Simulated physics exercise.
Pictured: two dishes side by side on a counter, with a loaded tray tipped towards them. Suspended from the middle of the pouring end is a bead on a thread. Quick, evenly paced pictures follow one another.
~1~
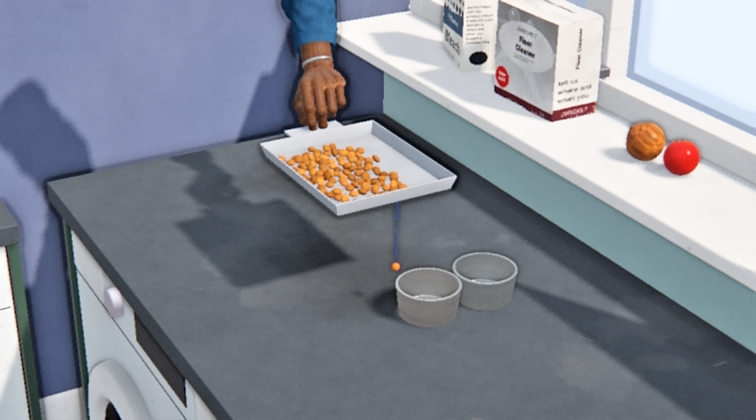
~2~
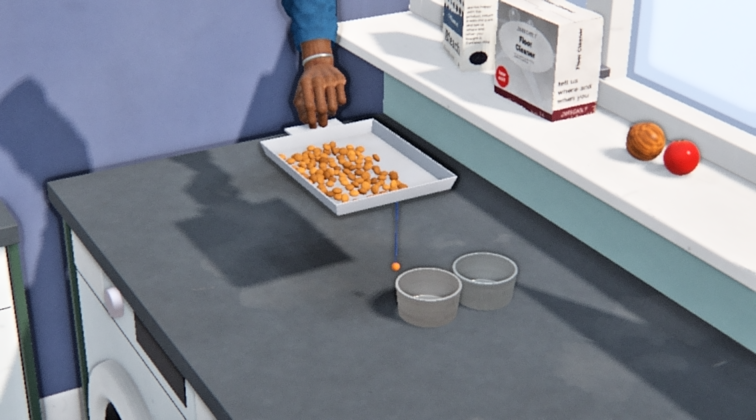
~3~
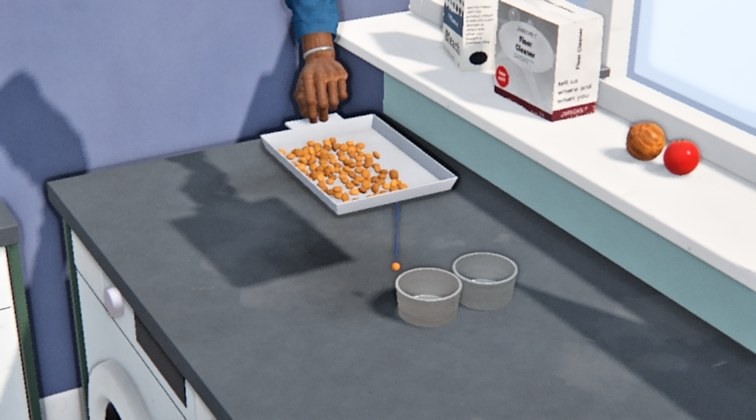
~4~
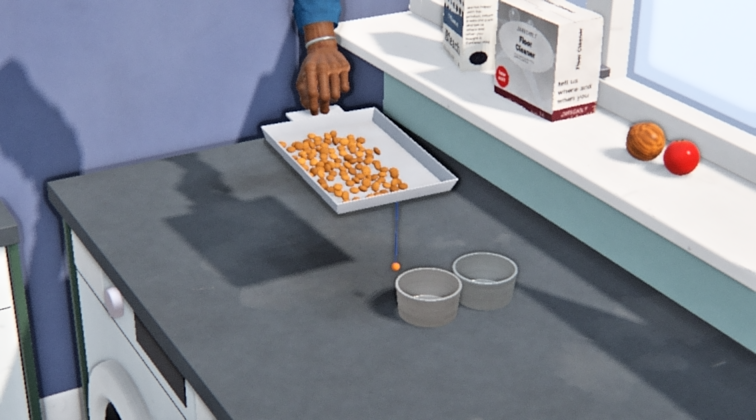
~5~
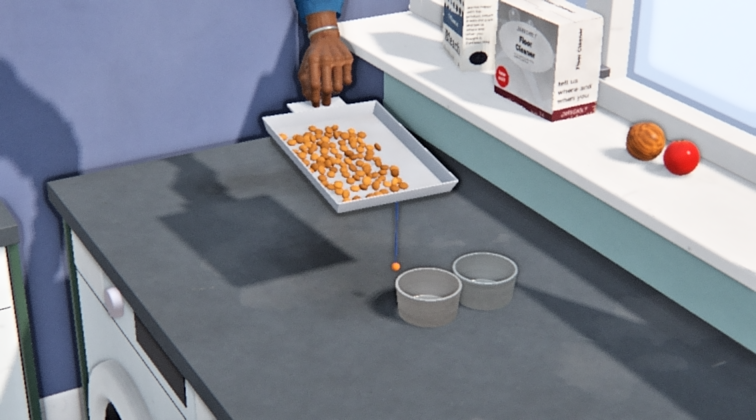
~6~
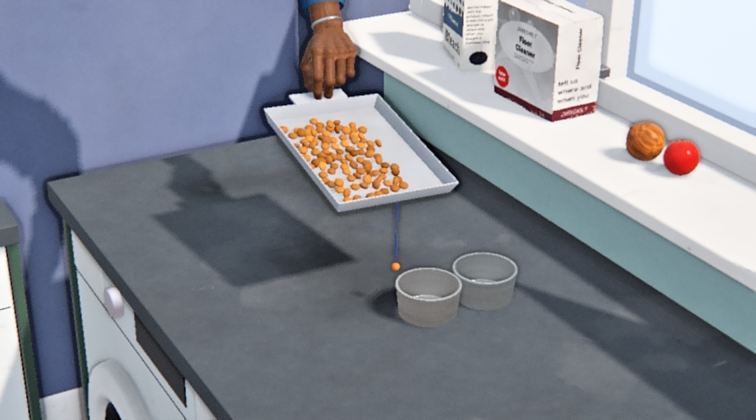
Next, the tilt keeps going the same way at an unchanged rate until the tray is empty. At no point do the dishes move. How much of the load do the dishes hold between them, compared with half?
Between them the dishes hold more than half of the load.
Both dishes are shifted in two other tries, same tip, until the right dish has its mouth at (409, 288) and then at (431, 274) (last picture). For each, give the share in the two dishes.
Around 40 and around 50 per cent, in that order.
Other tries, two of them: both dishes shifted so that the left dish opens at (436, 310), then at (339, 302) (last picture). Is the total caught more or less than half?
A minority, then a minority.
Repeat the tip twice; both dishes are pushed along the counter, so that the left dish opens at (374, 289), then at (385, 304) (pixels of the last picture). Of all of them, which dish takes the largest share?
Well, the right-side one at the first spot and the right-side one at the second.
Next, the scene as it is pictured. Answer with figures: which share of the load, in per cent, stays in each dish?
Split in per cent - left dish 50, right dish 20.
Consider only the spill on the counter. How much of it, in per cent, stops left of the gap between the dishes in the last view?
70 per cent, roughly.
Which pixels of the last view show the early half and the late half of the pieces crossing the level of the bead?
First half (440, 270); second half (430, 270).
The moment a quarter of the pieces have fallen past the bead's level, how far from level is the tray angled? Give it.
About 95 degrees.
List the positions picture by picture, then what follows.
Corners of the pouring end at (338, 202) and (450, 176), level; middle of the load at (347, 173), bits of cat kibble; left dish at (445, 310); right dish at (502, 293); bead on its thread at (396, 267), in the first frame.
Corners of the pouring end at (338, 202) and (451, 176), level; middle of the load at (347, 172), in the second frame.
Corners of the pouring end at (339, 202) and (451, 177), tipped barely, lowest at the right corner; middle of the load at (347, 169), in the third frame.
Corners of the pouring end at (339, 201) and (452, 178), tipped a little, lowest at the right corner; middle of the load at (347, 165), in the fourth frame.
Corners of the pouring end at (340, 201) and (452, 179), tipped a little, lowest at the right corner; middle of the load at (348, 162), in the fifth frame.
Corners of the pouring end at (341, 200) and (452, 180), tipped a little, lowest at the right corner; middle of the load at (349, 158); left dish at (445, 310); right dish at (502, 293), in the sixth frame.
Soon, tray tipped steeply; nearly all on the tray; a stray few in the right dish; a stray few outside both; a stray few in the air.
A while on, tray tipped right over; about a third on the tray; a small part in the left dish; a small part in the right dish; a small part outside both; about a quarter in the air.
Towards the end, tray tipped past a quarter turn; about half in the left dish; about a quarter in the right dish; about a third outside both.
Finally, tray tipped past a quarter turn; about half in the left dish; about a quarter in the right dish; about a third outside both.
